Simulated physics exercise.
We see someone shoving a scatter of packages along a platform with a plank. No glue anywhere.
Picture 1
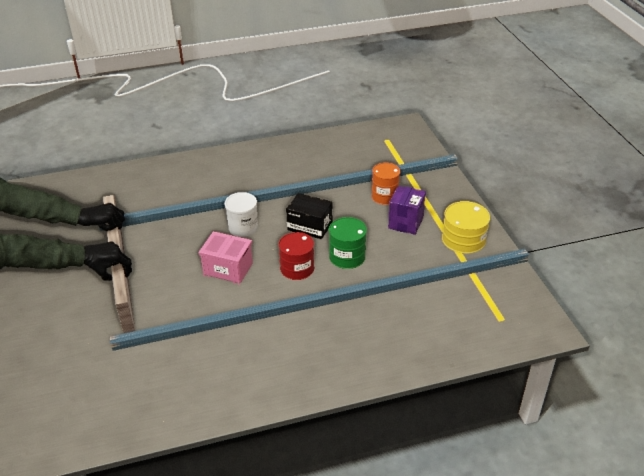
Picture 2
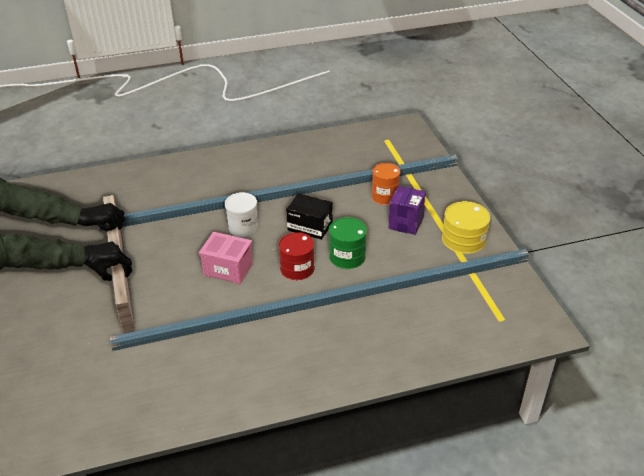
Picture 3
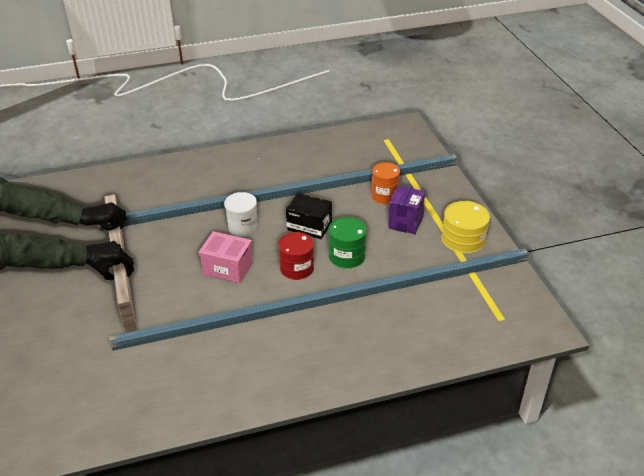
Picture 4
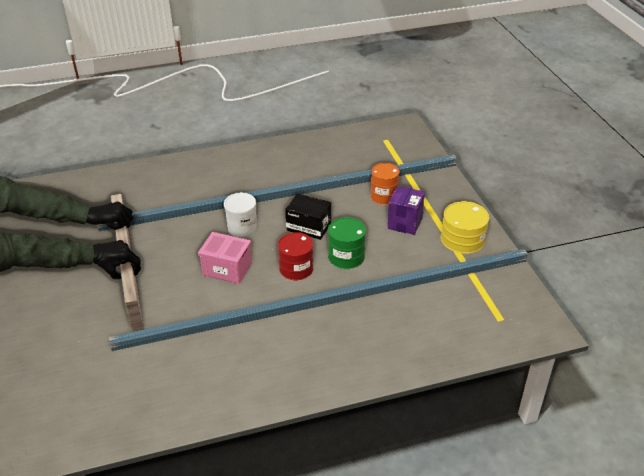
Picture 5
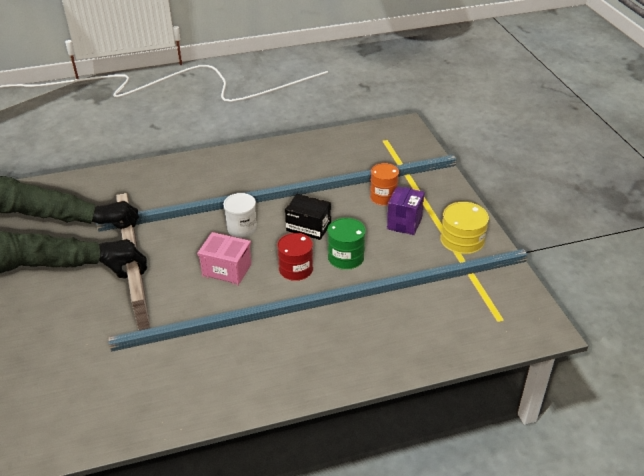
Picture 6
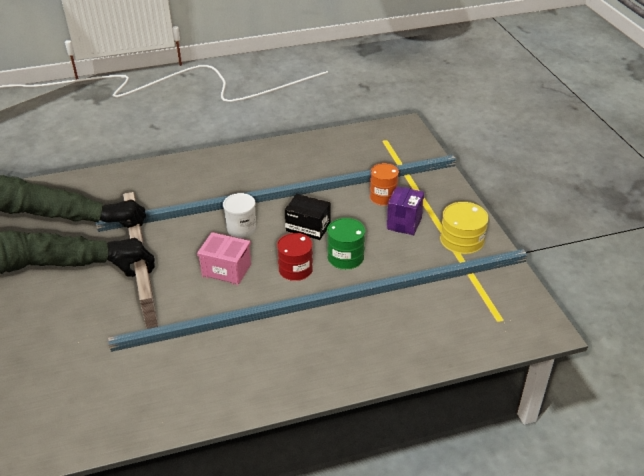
On a low platform in a concrete-floored room, two gloved hands hold a wooden plank at the left, behind scattered colourful containers between two blue rails. The hands slide the plank a short way right, toward the pink box and white pail, while the containers stay practically still.
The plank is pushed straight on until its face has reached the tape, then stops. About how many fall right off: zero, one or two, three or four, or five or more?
As it turns out, the number that fall off is one or two.
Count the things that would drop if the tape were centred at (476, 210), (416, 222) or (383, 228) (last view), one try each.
Down on the ground: 8, 1 and 0.
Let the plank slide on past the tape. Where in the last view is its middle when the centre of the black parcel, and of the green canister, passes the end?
Near (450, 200) and (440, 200).
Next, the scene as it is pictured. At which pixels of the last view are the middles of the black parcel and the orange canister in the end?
First (462, 190), then (445, 164).
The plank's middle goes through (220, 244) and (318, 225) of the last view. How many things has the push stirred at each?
First 1, then 5.
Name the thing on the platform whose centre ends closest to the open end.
That is the green canister.
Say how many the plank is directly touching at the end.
The number is 3.
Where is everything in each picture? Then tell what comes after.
Yellow canister (466, 227); purple box (407, 210); orange canister (386, 184); plank (119, 263); tape (436, 218), in the first picture.
Purple box (407, 210); green canister (348, 243), in the second picture.
Orange canister (385, 184); black parcel (309, 216), in the third picture.
Yellow canister (465, 227); plank (127, 261), in the fourth picture.
Purple box (406, 211); white pail (241, 216), in the fifth picture.
Yellow canister (464, 228); purple box (405, 211); orange canister (384, 184); plank (140, 259); tape (435, 218), in the sixth picture.
Soon after, none off yet; yellow canister at rest near (464, 228); purple box at rest near (405, 211); orange canister at rest near (384, 184).
After that, none off yet; yellow canister displaced a little near (483, 225); purple box displaced about its own width near (445, 206); orange canister displaced about its own width near (404, 176).
In the end, the number that fall off is one or two; gone, purple box and yellow canister.
